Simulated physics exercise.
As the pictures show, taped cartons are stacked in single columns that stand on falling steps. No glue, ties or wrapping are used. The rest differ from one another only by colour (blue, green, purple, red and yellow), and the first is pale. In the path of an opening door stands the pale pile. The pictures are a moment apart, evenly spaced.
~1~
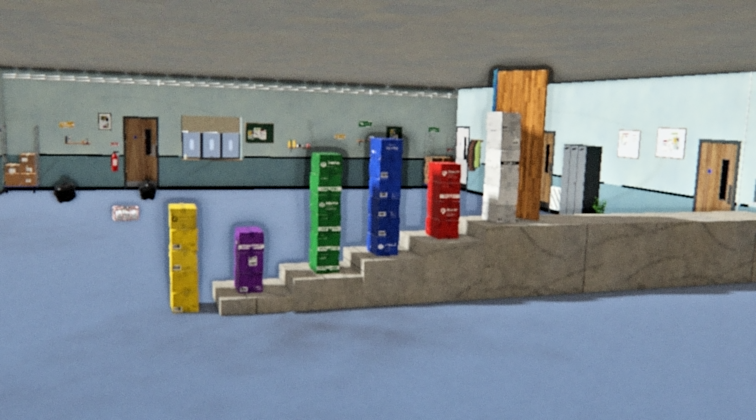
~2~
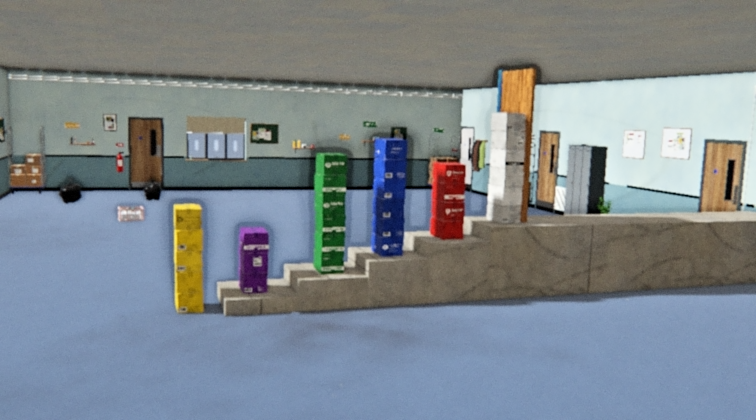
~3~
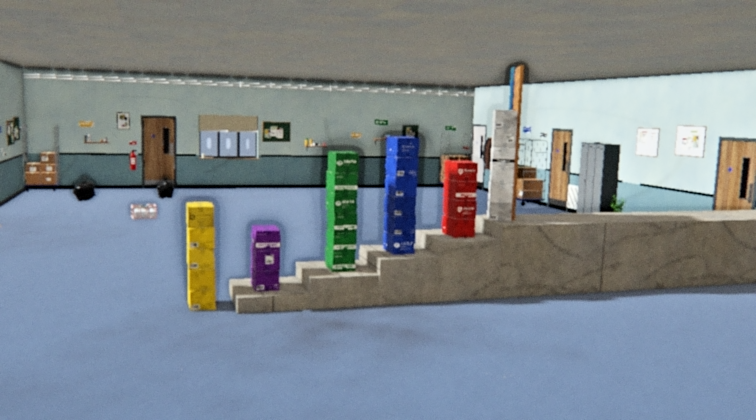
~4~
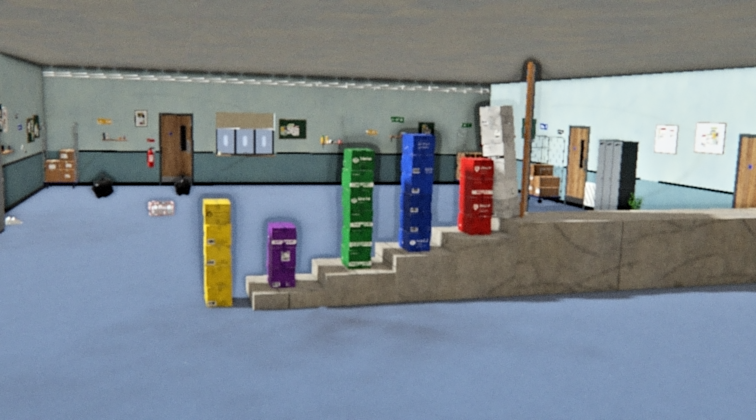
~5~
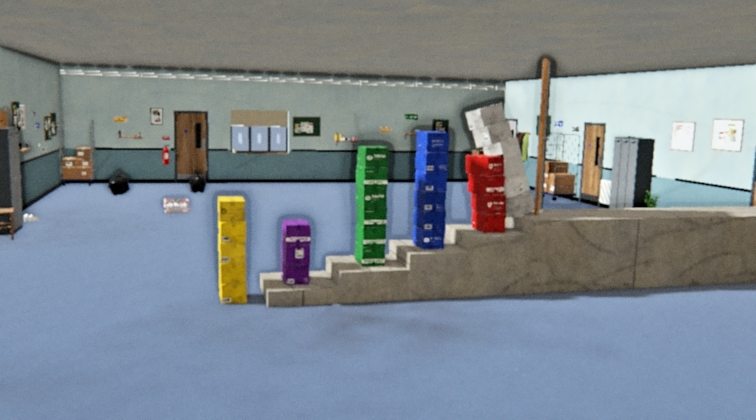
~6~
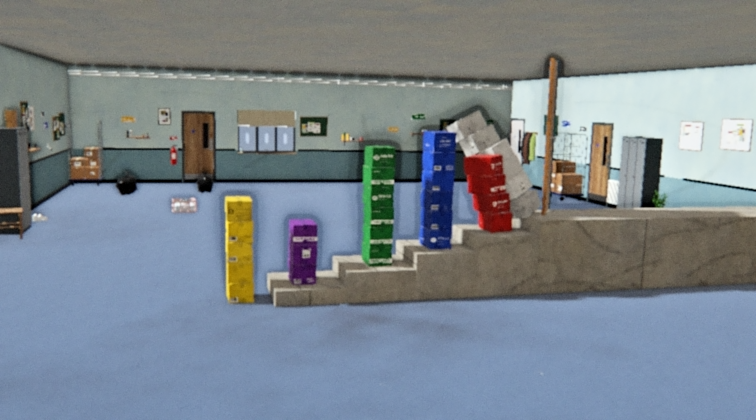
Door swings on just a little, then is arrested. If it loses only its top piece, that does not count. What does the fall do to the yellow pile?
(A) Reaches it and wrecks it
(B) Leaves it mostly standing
A.
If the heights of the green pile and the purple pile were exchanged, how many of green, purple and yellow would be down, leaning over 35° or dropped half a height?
The result reads green 1, then purple 0, then yellow 0.
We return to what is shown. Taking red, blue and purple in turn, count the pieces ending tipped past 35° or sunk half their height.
Pieces down at the end - red: 4, blue: 6, purple: 2.
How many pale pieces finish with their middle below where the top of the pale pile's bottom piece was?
Counting the pale pieces gives 6.
Just after the last frame, 6 of the pale pile down; none of the 5 yellow cartons down (4 of 24 in all colours); top yellow carton unmoved; top red carton tilted well over, about its own height lower.
A moment on, 6 of the pale pile down; none of the 5 yellow cartons down (18 of 24 in all colours); top yellow carton tilted a little; top green carton on its side.
When it is over, 6 of the pale pile down; 5 of the 5 yellow cartons down (23 of 24 in all colours); top yellow carton some four heights lower; top green carton on its side. In pixels of the last frame, middles, top yellow carton near (74, 294), top green carton near (23, 295).
